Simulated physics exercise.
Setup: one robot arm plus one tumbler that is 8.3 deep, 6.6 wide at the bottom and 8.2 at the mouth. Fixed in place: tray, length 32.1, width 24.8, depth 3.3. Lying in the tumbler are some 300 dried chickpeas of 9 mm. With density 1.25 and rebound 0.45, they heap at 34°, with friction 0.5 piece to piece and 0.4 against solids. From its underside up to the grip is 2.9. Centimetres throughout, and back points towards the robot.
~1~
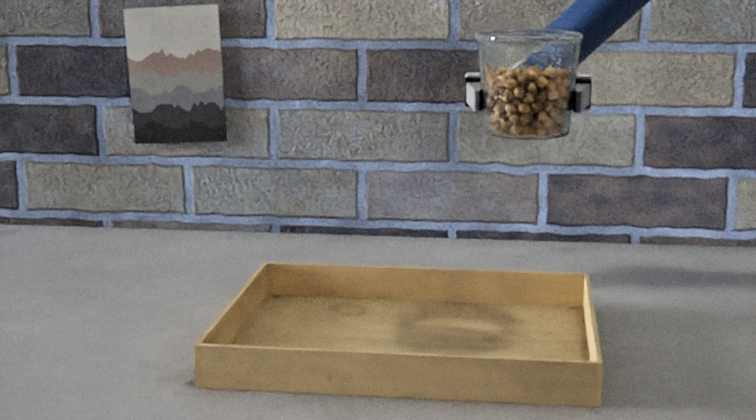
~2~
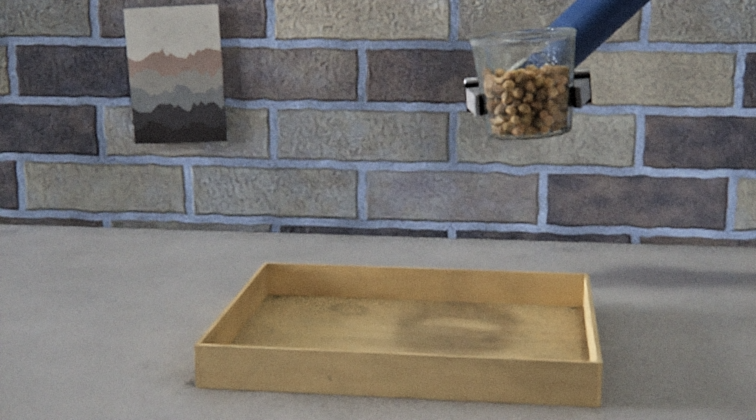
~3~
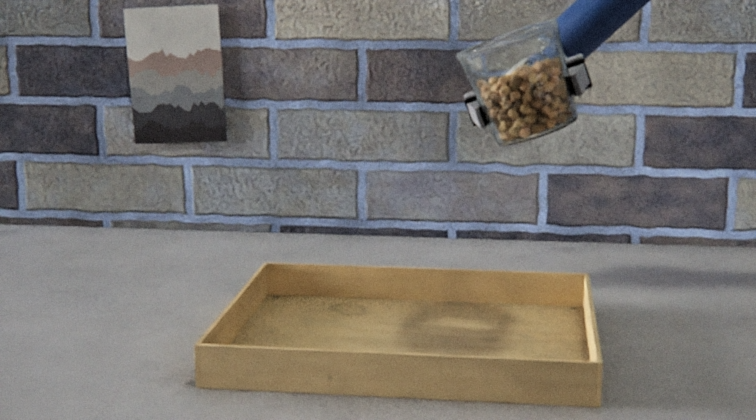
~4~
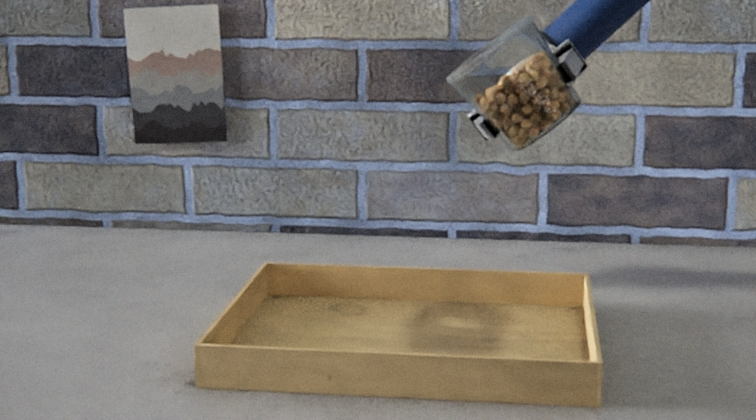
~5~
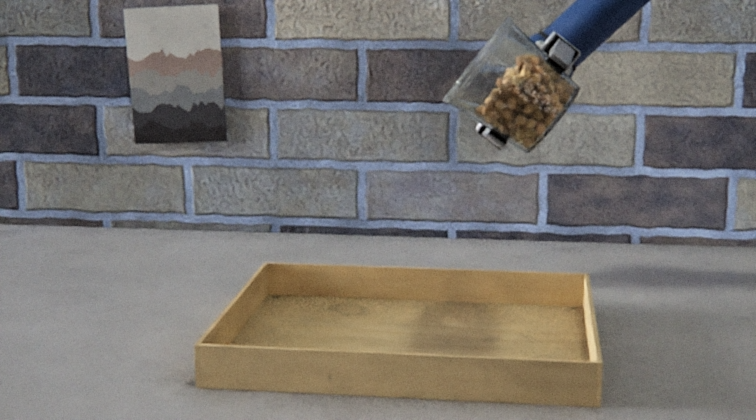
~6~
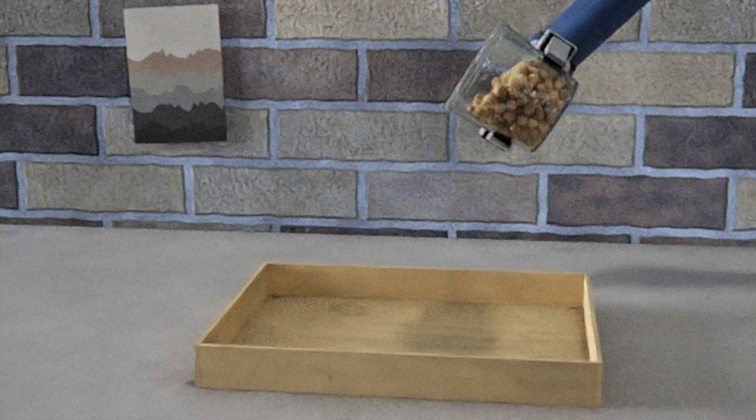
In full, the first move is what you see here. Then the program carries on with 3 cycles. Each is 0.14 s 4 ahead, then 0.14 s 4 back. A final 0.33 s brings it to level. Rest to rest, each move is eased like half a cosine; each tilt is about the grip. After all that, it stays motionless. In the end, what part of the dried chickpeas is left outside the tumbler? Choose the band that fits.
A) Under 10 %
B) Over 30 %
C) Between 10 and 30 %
C, between 10 and 30 %.
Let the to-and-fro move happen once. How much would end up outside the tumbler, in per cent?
It would come to about 10 %.
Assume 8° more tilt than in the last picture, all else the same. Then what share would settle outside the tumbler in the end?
About 40 %.
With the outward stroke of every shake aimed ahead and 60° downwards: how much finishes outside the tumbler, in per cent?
It comes to near 0 percent.
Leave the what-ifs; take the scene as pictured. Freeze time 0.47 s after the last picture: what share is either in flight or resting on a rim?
Around 1 percent of the load.
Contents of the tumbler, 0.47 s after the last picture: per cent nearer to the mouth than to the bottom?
Mouth half share: Roughly 45 %.
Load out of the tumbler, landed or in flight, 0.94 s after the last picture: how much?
Roughly 20 percent.
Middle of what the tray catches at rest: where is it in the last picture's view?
It lands close to (392, 337).
Then, 0.47 s later, tilted 58° forward, highest piece 24 above the table; 270 in the tumbler, 22 in the tray, 4 in flight or on a rim.
Then, 0.94 s later, tilted 47° forward, highest piece 24 above the table; 235 in the tumbler, 56 in the tray, 5 in flight or on a rim.
Then, 1.37 s later, level, highest piece 26 above the table; 235 in the tumbler, 61 in the tray.
Then, 2.42 s later, level, highest piece 26 above the table; 235 in the tumbler, 61 in the tray.
At rest, 235 in the tumbler, 61 in the tray. That is 21 % outside the tumbler.
